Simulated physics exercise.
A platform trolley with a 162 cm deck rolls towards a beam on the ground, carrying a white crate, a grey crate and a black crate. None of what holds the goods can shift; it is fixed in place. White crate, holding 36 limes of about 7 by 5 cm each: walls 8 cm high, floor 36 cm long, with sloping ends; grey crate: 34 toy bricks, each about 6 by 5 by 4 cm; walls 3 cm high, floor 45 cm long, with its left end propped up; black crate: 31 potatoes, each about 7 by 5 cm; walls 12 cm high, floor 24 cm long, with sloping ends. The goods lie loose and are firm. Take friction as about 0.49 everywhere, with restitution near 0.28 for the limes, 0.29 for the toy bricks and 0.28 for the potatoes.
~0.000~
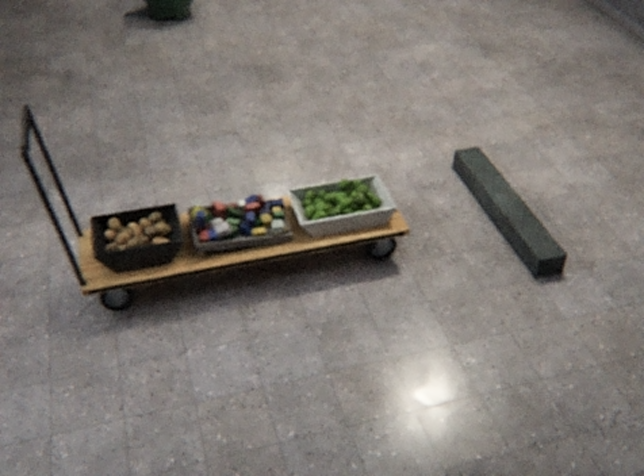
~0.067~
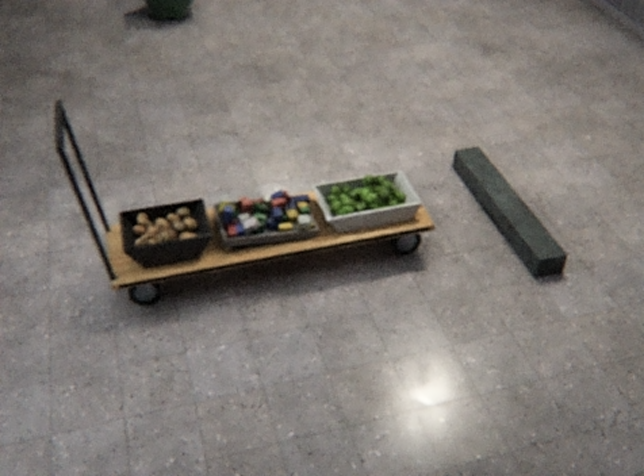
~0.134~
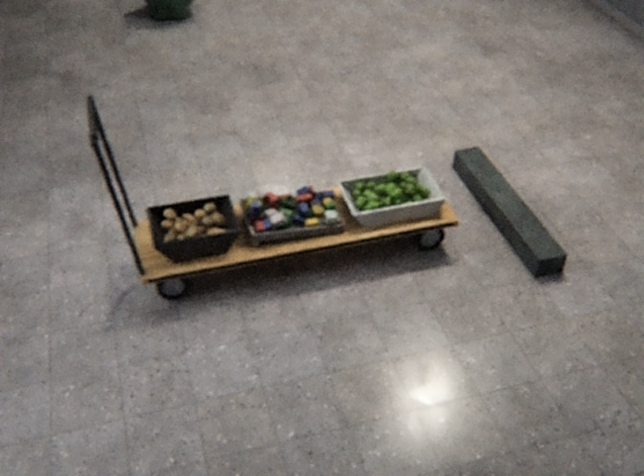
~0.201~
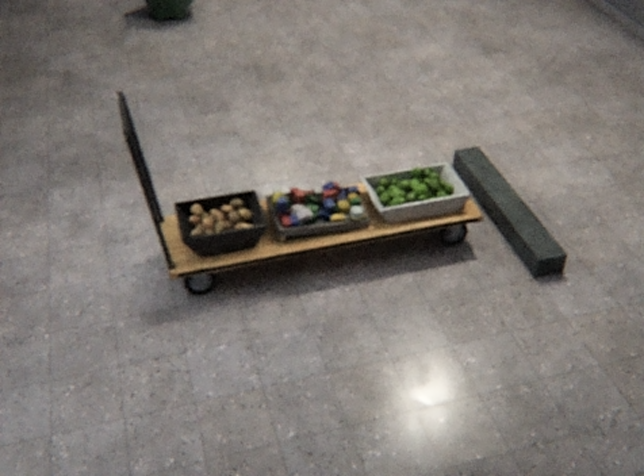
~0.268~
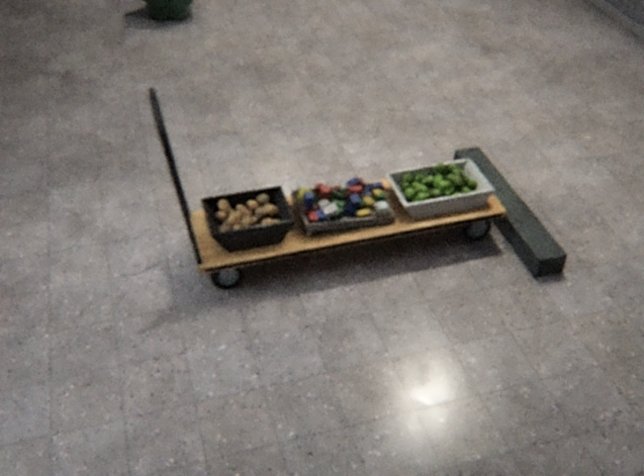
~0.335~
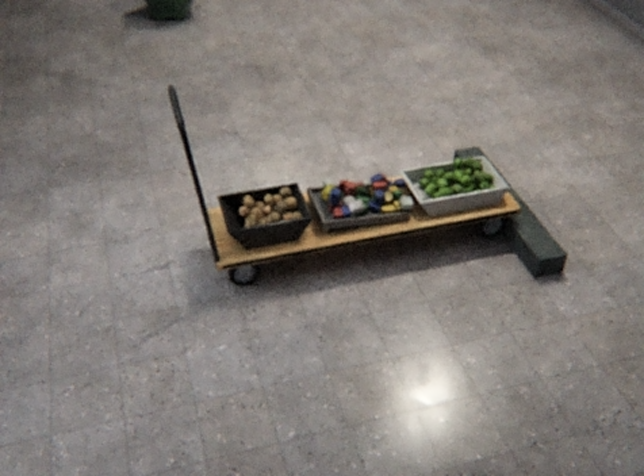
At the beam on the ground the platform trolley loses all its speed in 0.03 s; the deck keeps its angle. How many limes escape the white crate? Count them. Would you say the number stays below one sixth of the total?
Yes, it stays below one sixth.
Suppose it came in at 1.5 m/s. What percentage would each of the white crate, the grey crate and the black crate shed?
White crate 0 %, grey crate 20 %, black crate 0 %.
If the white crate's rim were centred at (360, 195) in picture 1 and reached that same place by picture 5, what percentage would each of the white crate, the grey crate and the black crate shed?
In that case you'd see white crate at 0, grey crate at 20 and black crate at 0 percent.
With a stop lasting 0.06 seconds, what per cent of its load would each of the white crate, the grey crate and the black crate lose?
That way you'd get white crate at 10, grey crate at 20, and black crate at 0 percent.
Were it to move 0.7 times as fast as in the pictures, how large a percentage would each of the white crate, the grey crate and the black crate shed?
White crate 0, grey crate 20, black crate 0 per cent.
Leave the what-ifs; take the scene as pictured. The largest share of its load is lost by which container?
The grey crate is the one.
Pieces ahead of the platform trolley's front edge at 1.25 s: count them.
Count: Approx. 2.
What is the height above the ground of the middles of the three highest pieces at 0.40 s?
Close to 38 cm, on average.
After 0.40 s, the white crate has all 36, the grey crate is down by 2 of 34 and the black crate has all 31.
After 0.52 s, the white crate is down by 1 of 36, the grey crate is down by 8 of 34 and the black crate has all 31.
After 0.75 s, the white crate is down by 3 of 36, the grey crate is down by 8 of 34 and the black crate is down by 2 of 31.
Final count (at 1.25 s), the white crate is down by 3 of 36, the grey crate is down by 9 of 34 and the black crate is down by 2 of 31. Asked share, 3 of 36, 8 per cent.
